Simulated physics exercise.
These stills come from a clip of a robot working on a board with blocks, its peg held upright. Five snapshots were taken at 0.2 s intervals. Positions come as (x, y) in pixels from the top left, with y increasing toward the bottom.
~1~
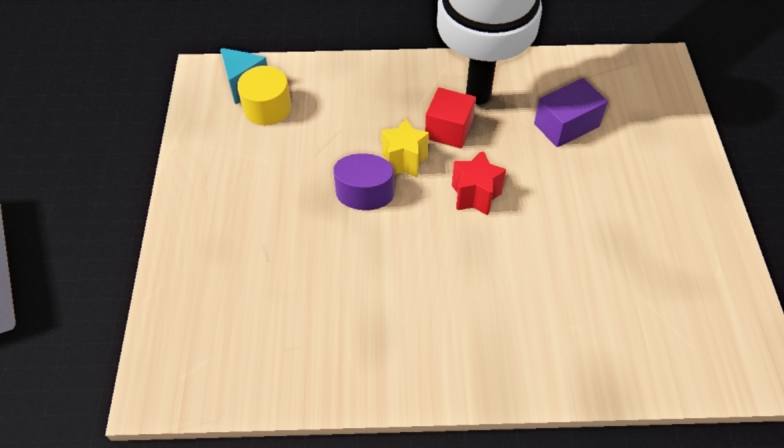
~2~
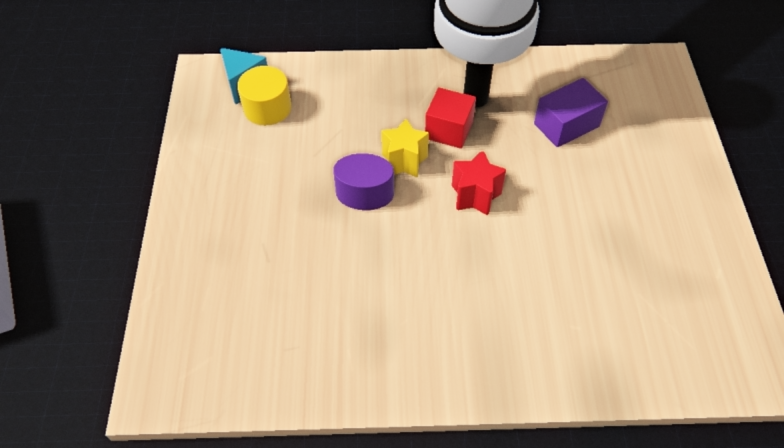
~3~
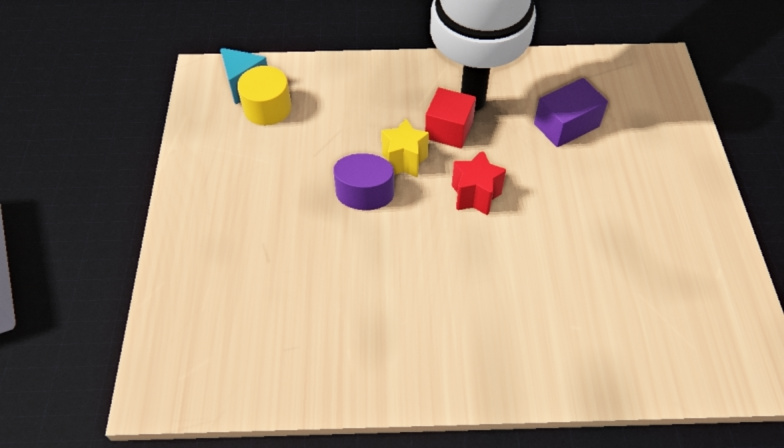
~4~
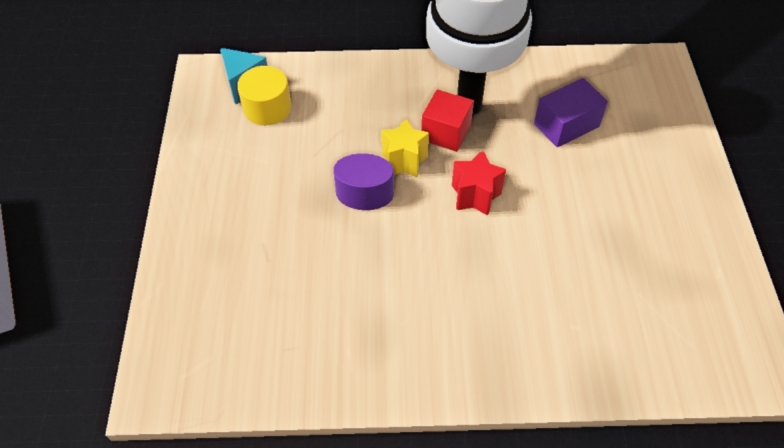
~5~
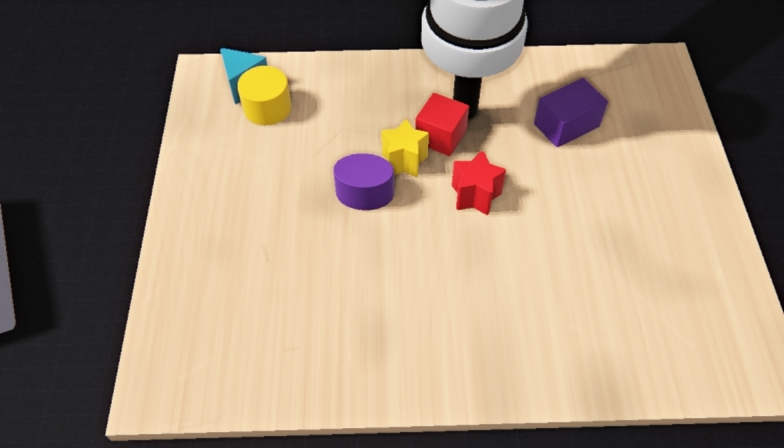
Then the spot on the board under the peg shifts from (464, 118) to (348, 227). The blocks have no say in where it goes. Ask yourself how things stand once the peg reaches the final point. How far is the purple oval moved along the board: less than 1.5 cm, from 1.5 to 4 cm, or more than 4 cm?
Final distance: More than 4 cm.
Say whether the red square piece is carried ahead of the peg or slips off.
I think the peg loses the red square piece somewhere along the way.
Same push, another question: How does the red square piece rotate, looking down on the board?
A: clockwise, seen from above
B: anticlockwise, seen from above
Choice A: Clockwise, seen from above.
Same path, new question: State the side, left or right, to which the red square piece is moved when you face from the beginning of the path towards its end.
The right-hand side.
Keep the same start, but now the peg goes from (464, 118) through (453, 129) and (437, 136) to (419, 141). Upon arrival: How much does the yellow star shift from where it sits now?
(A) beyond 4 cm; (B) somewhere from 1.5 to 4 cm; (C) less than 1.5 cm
I choose A.
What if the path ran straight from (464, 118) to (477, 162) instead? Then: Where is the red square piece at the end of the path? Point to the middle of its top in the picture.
It should be at about (442, 127).
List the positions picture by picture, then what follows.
In the first picture, tip of the peg (478, 96), middles of tops, purple oval (363, 170), yellow star (405, 137), red square piece (451, 105), red star (479, 172).
In the second picture, peg (476, 99), nothing pushed.
In the third picture, peg (473, 102), nothing pushed.
In the fourth picture, peg (469, 106), red square piece (448, 108).
In the fifth picture, peg (465, 111), purple oval (363, 170), yellow star (405, 137), red square piece (443, 111), red star (479, 172).
What follows on the original path. One third of the way, peg (428, 145); purple oval (338, 184), turned 15° anticlockwise; yellow star (358, 154), turned 15° clockwise; red square piece (399, 141), turned 30° clockwise.
Two thirds of the way, peg (389, 182); purple oval (310, 197), turned 30° anticlockwise; yellow star (309, 163), turned 15° anticlockwise; red square piece (353, 158), turned 90° clockwise.
At the end, peg (347, 220); purple oval (301, 200), turned 20° anticlockwise; yellow star (303, 161), turned 20° anticlockwise; red square piece (347, 159), turned 100° clockwise; red star unmoved.
